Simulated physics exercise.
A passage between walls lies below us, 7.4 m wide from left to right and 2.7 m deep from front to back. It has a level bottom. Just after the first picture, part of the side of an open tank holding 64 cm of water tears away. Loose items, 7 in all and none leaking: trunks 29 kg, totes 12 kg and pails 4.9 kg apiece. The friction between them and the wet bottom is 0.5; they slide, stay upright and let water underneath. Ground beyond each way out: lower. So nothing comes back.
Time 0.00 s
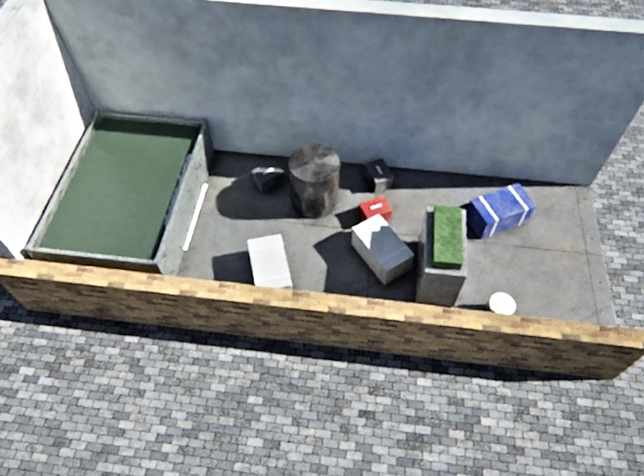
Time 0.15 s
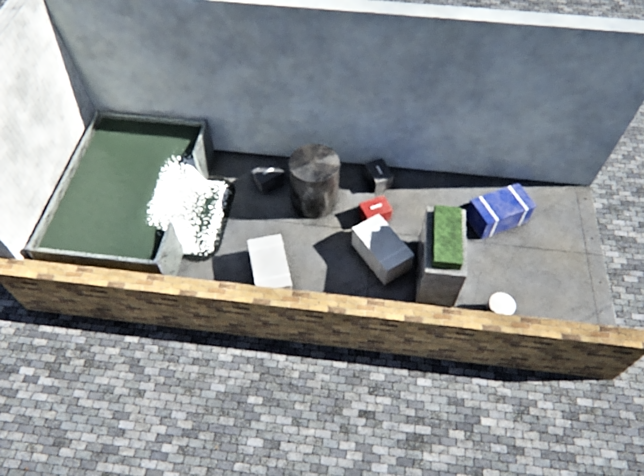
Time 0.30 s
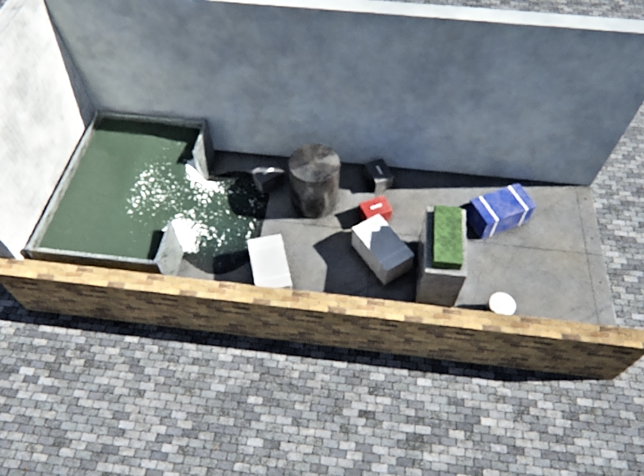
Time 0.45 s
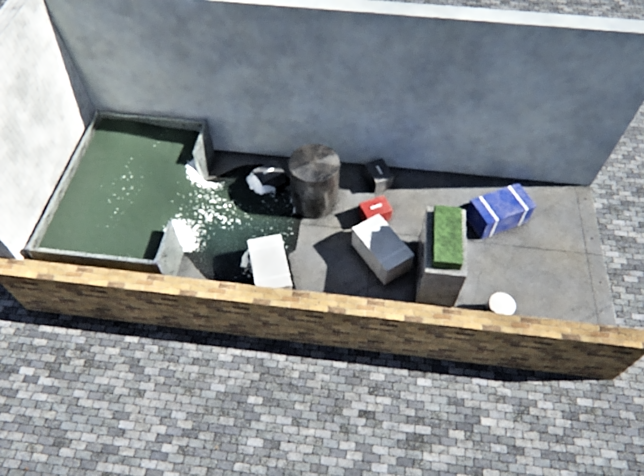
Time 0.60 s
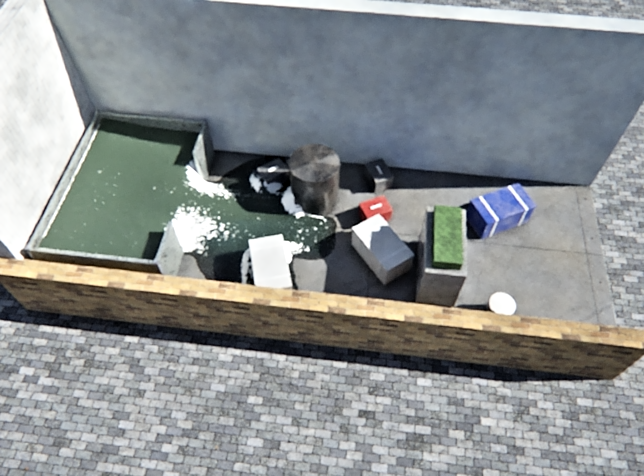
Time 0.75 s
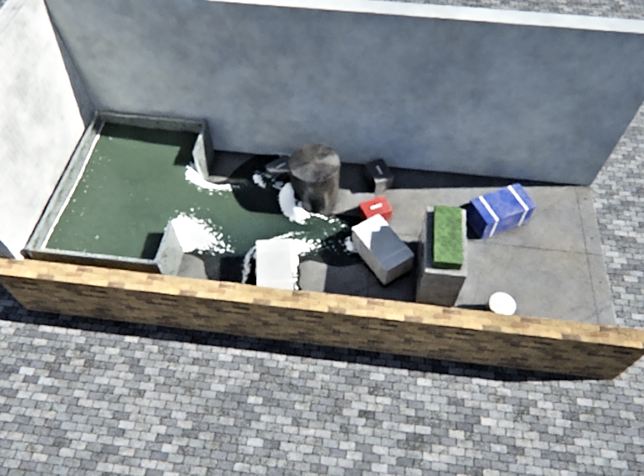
Green water pouring through a broken tank side, foaming rightward across a walled passage floor and nudging a white box slightly.
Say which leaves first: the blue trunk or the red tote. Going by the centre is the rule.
The red one.
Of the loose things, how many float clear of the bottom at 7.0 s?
At that time, 1.
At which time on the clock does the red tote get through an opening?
Estimate: Close to 5.5 s.
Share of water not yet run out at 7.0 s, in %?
Roughly 76 percent.
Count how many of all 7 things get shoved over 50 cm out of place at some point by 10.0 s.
It adds up to 7.
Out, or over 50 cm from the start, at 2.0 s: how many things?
Count: 2.
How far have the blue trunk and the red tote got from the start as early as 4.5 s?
60 and 200 cm, roughly.
After 2.0 s the blue trunk is near (503, 203), 0.0 m from its start, aground; the red tote is near (386, 200), 0.2 m from its start, aground; 0 of 7 are out; 3 afloat.
After 4.5 s the blue trunk is near (539, 227), 0.6 m from its start, aground; the red tote is near (506, 191), 1.9 m from its start, afloat; 2 of 7 are out; 3 afloat.
After 7.0 s the blue trunk is near (556, 246), 0.9 m from its start, aground; the red tote has gone out (at 5.7 s); 4 of 7 are out; 1 afloat.
After 10.0 s the blue trunk is near (556, 246), 0.9 m from its start, aground; the red tote has gone out (at 5.7 s); 4 of 7 are out; 1 afloat.
